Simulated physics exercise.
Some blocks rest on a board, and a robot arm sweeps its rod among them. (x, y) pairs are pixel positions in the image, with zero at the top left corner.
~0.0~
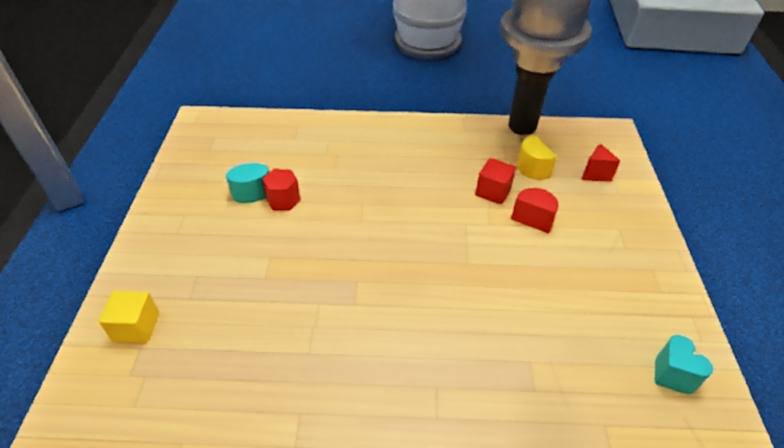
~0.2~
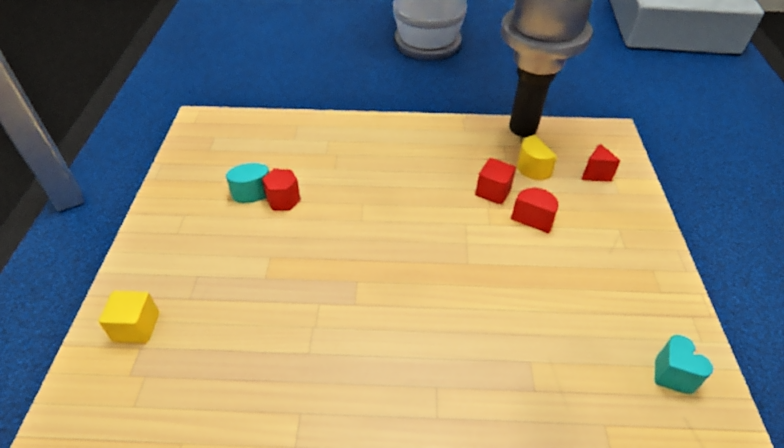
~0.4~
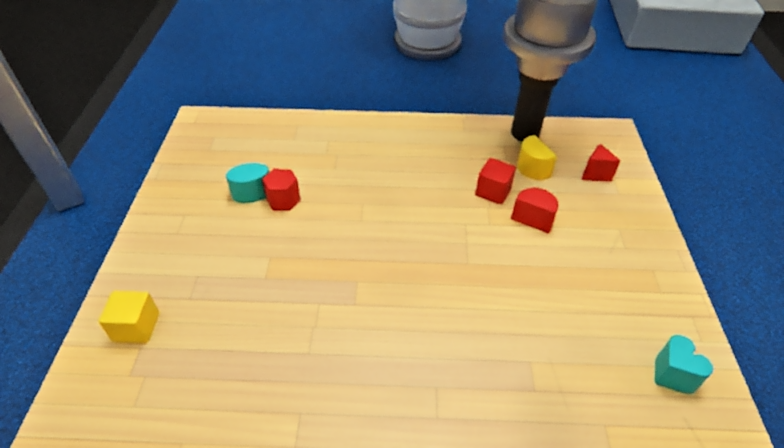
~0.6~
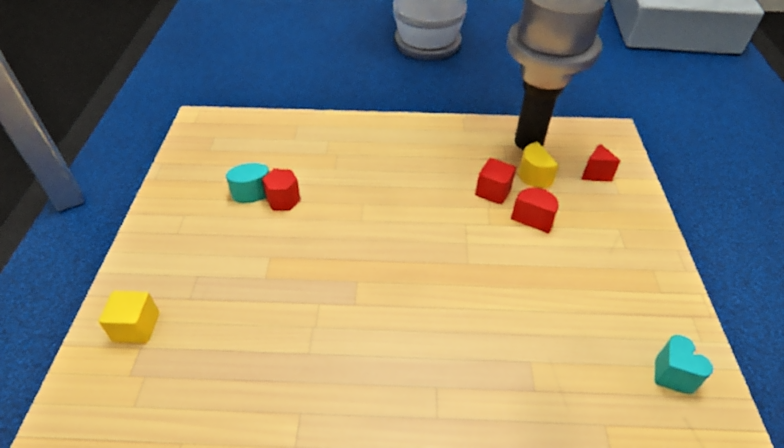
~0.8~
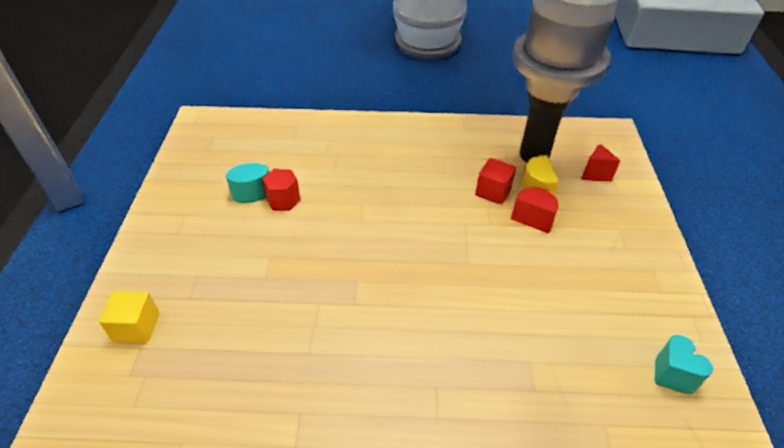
A robot arm with a dark rod reaches down over a pale wooden board on a blue surface, seen from a fixed raised view. Red and yellow blocks cluster at the upper right, a teal piece and red block touch at upper left, and a yellow cube and teal heart sit lower left and right. The rod creeps forward and slightly right, nudging the yellow block toward the red half-round one.
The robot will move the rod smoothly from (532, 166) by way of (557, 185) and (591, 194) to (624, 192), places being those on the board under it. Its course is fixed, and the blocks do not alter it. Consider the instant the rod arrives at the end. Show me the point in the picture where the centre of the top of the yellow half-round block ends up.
It comes to (556, 186).
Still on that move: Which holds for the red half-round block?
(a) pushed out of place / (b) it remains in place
Choice a: Pushed out of place.
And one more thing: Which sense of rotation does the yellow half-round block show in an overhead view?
Its rotation is clockwise.
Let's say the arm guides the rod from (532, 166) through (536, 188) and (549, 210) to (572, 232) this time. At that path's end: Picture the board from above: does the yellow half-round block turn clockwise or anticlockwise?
Looking down on the board, it turns clockwise.
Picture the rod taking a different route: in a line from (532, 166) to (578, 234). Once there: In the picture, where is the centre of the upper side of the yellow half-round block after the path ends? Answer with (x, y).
Put as a pixel place, it's (561, 227).
On the path given first. One third of the way, rod at (560, 176); red half-round block at (535, 204); yellow half-round block at (552, 184), turned 50° clockwise.
Two thirds of the way, rod at (595, 185); red half-round block at (535, 205); yellow half-round block at (556, 186), turned 60° clockwise.
At the end, rod at (628, 182); red half-round block at (535, 205); yellow half-round block at (556, 186), turned 60° clockwise; red triangular piece not moved.
